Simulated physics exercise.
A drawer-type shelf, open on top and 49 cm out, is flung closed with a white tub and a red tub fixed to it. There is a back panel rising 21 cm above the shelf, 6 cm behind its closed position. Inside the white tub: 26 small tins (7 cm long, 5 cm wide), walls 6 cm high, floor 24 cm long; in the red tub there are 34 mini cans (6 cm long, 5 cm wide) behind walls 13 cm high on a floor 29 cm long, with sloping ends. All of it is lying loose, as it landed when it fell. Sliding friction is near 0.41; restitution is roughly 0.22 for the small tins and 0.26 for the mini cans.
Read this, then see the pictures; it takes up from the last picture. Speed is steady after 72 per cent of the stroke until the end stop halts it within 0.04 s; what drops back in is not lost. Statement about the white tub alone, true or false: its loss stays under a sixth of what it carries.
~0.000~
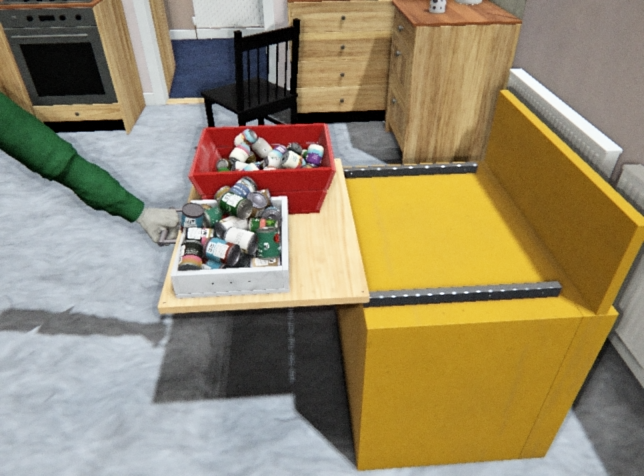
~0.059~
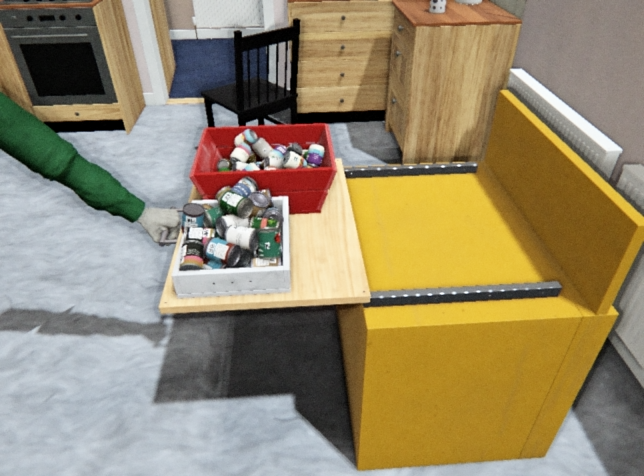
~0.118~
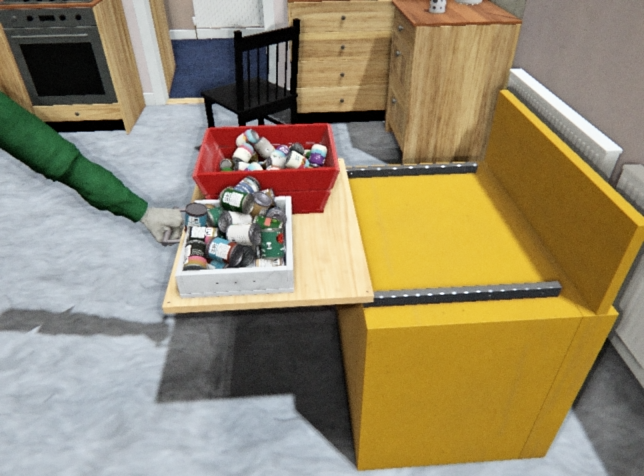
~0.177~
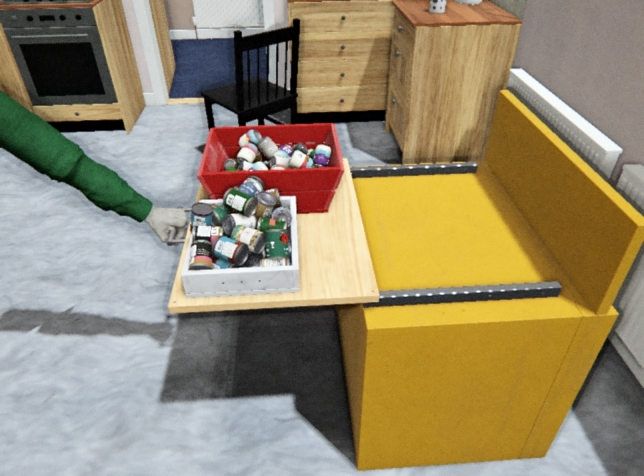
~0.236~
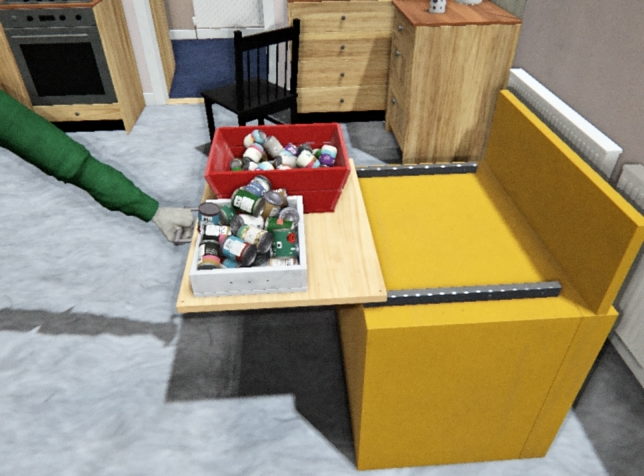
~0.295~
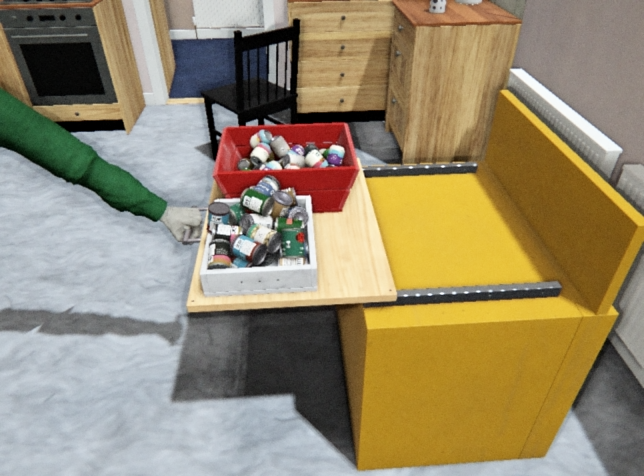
True.
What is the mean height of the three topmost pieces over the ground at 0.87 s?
Height, averaged: Around 86 cm.
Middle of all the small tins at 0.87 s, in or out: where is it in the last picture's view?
Near (431, 217).
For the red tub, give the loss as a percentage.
For the red tub, 0 percent.
After 0.79 s, the runners reach their end.
After 0.87 s, 0 of 26 out of the white tub and 0 of 34 out of the red tub.
After 0.99 s, 0 of 26 out of the white tub and 0 of 34 out of the red tub.
After 1.21 s, 1 of 26 out of the white tub and 0 of 34 out of the red tub.
Outcome (at 1.65 s), 1 of 26 out of the white tub and 0 of 34 out of the red tub. Asked share, 1 of 26, 4 per cent.
